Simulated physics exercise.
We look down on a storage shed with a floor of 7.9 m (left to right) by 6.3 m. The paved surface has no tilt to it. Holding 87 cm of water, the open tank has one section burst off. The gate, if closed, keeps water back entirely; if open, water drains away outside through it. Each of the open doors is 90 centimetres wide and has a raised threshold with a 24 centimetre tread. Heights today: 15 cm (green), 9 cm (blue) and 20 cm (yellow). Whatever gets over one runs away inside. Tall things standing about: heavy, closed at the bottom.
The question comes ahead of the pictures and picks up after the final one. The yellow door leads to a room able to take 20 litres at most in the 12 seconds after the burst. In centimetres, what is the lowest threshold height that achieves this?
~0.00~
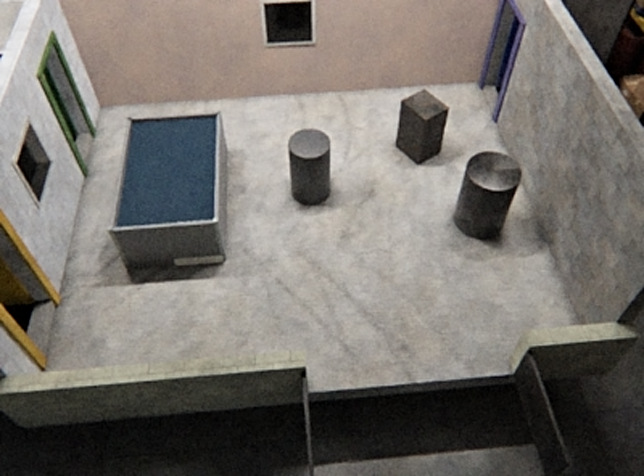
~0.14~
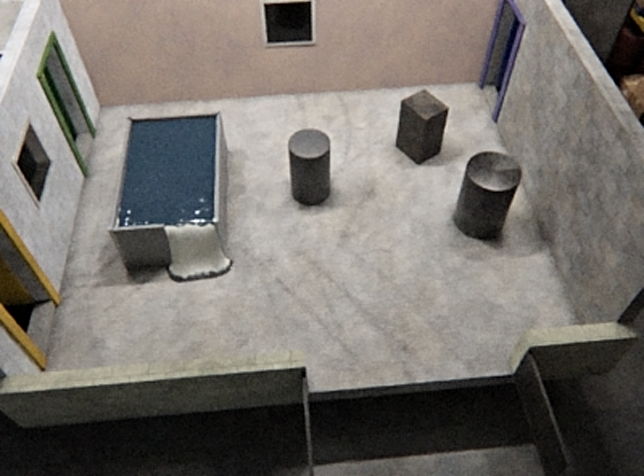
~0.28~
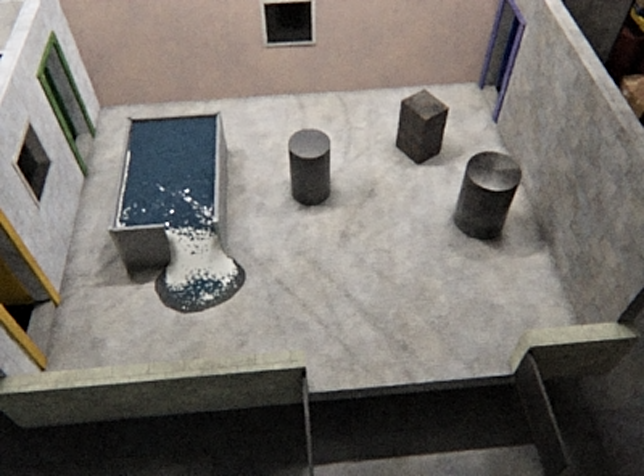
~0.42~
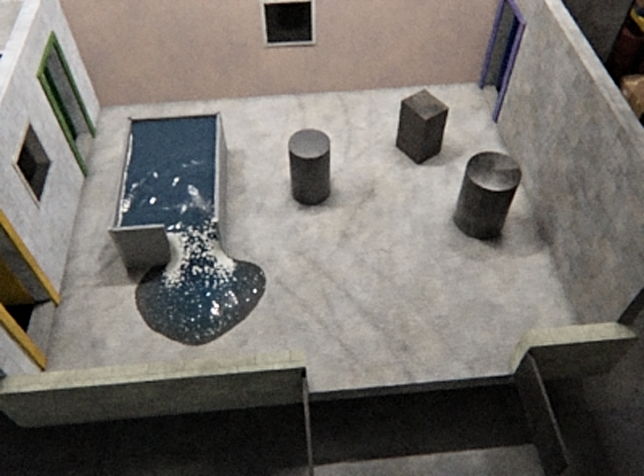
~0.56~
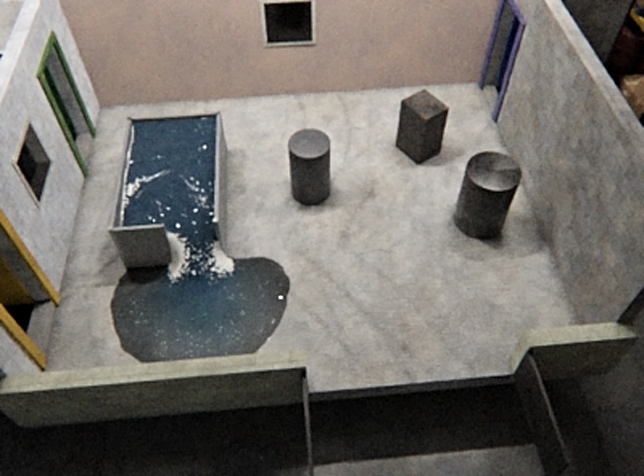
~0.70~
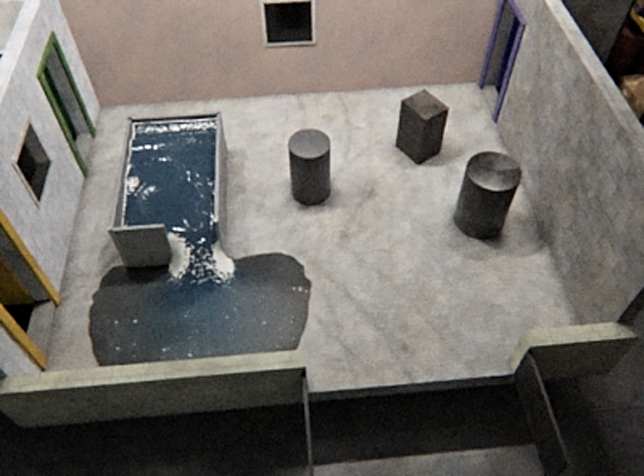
16 cm.
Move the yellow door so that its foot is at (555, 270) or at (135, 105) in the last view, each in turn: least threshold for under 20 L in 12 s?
First place around 9.0 cm, second around 15 cm.
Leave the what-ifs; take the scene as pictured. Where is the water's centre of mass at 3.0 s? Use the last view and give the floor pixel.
My guess is close to (198, 261).
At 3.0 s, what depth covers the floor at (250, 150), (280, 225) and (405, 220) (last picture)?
First 0, then 0, then 0 cm.
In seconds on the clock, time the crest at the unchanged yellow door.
Around 3.0 seconds.
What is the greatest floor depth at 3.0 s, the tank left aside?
I'd estimate roughly 34 cm.
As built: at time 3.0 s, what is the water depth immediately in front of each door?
Before green it's 0 cm, before blue 0 cm, before yellow 20 cm.
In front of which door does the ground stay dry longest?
The answer is the blue one.
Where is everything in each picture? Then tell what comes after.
In the first picture, the open tank at (170, 169) is whole and still, 87 cm deep; the yellow door at (22, 296) is dry.
In the second picture, the gap is at (196, 245), the front 0.3 m out at (180, 278); the back of the open tank holds 87 cm.
In the third picture, the front is at (182, 307), 0.9 m from the gap at (197, 248); 0.9 m2 of floor is wet, 87 cm left at the back.
In the fourth picture, the front is at (192, 341), 1.5 m from the gap at (197, 249); 2.0 m2 of floor is wet, 87 cm left at the back.
In the fifth picture, the gap is at (197, 249), the front 2.1 m out at a hidden place; the back of the open tank holds 86 cm.
In the sixth picture, the gap is at (197, 249), the front 2.3 m out at a hidden place; the back of the open tank holds 78 cm; 0.7 m in a straight line remain to the yellow door at (22, 296).
After 1.4 s water covers 20 % of the floor, deepest (42 cm) near (211, 270); 5 cm at the yellow door, 0 litres in over its 20 cm threshold.
After 3.0 s water covers 35 % of the floor, deepest (34 cm) near (36, 401); 20 cm at the yellow door, 2 litres in over its 20 cm threshold.
After 12.0 s water covers 95 % of the floor, deepest (10 cm) near (489, 147); 6 cm at the yellow door, 6 litres in over its 20 cm threshold.
At the yellow door as built, the water arrived by 1.1 s and peaked near 20 cm at 3.0 s.
With a threshold of 13.5 cm, 36 litres would have come in within the 12 s; with 18 cm, 10 litres. So under 20 litres takes about 16 cm.
